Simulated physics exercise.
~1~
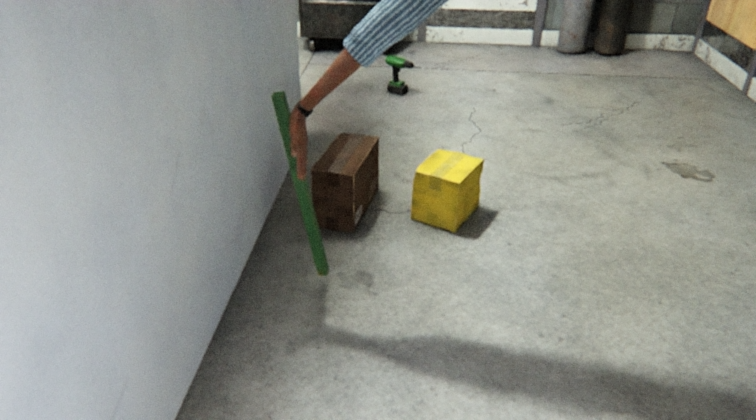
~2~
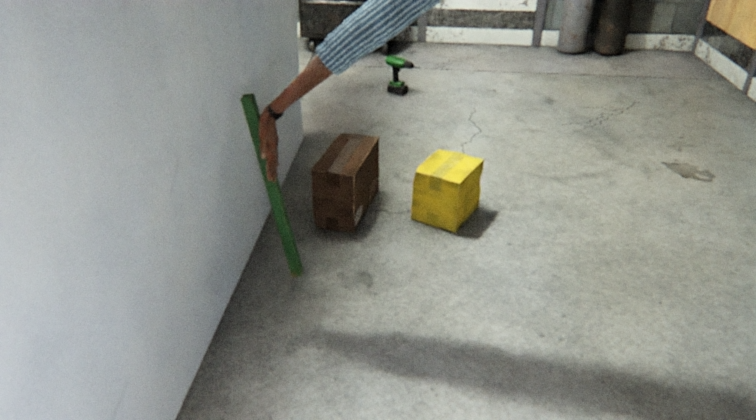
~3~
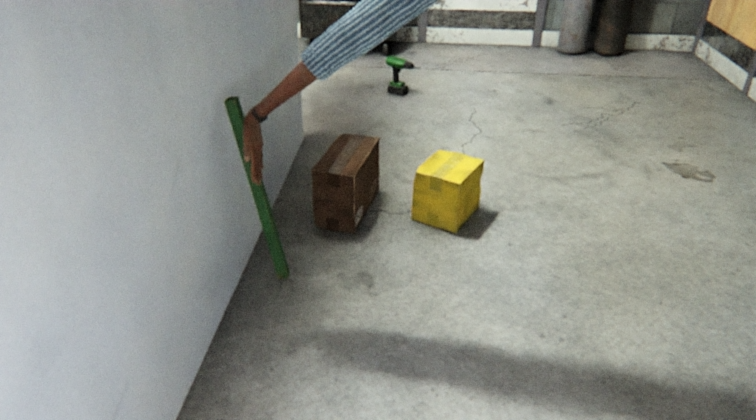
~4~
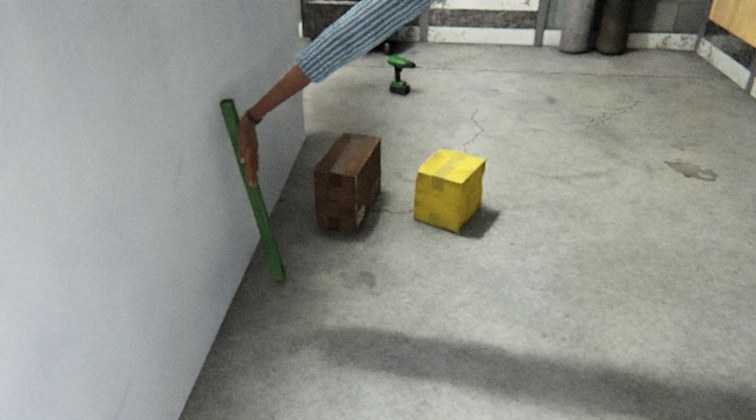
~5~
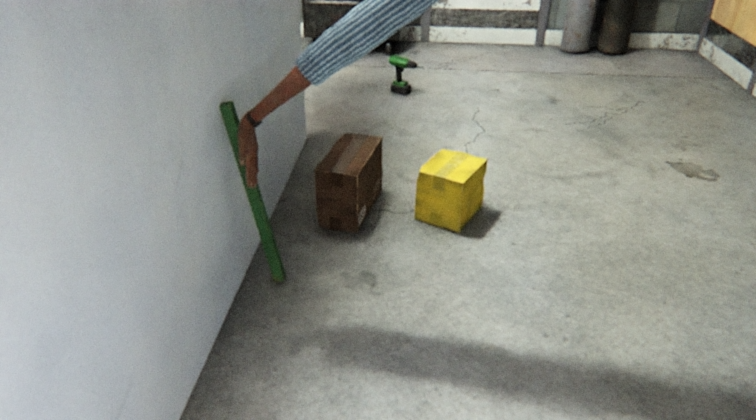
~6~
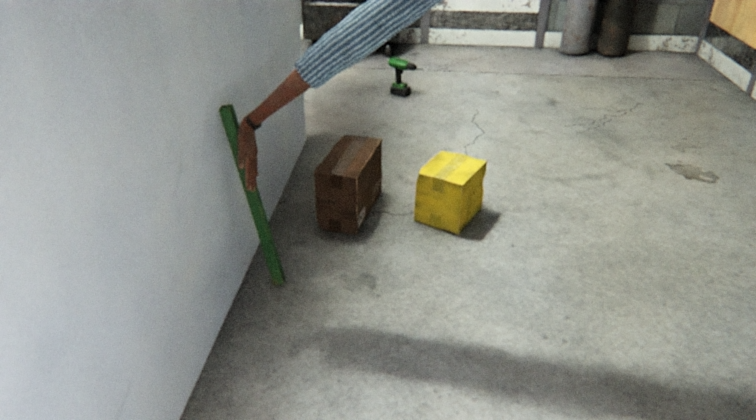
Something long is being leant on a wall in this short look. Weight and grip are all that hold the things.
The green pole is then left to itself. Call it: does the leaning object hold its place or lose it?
It holds its place.
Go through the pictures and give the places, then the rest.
The first frame shows on its way; green pole (303, 191); brown box (347, 180).
The second frame shows on its way; green pole (275, 192); brown box (347, 181).
The third frame shows on its way; green pole (260, 195); brown box (348, 181).
The fourth frame shows on its way; green pole (256, 197); brown box (350, 181).
The fifth frame shows leant on the wall, still held; green pole (255, 198); brown box (351, 181).
The sixth frame shows leant on the wall, still held; green pole (255, 201); brown box (350, 182).
Then, 0.60 s later than the last frame, all is still.
Then, 1.50 s later than the last frame, green pole resting near (255, 201).
When it is over, all 3 as before. End places, in pixels of the last picture, green pole near (254, 201). The pole holds.
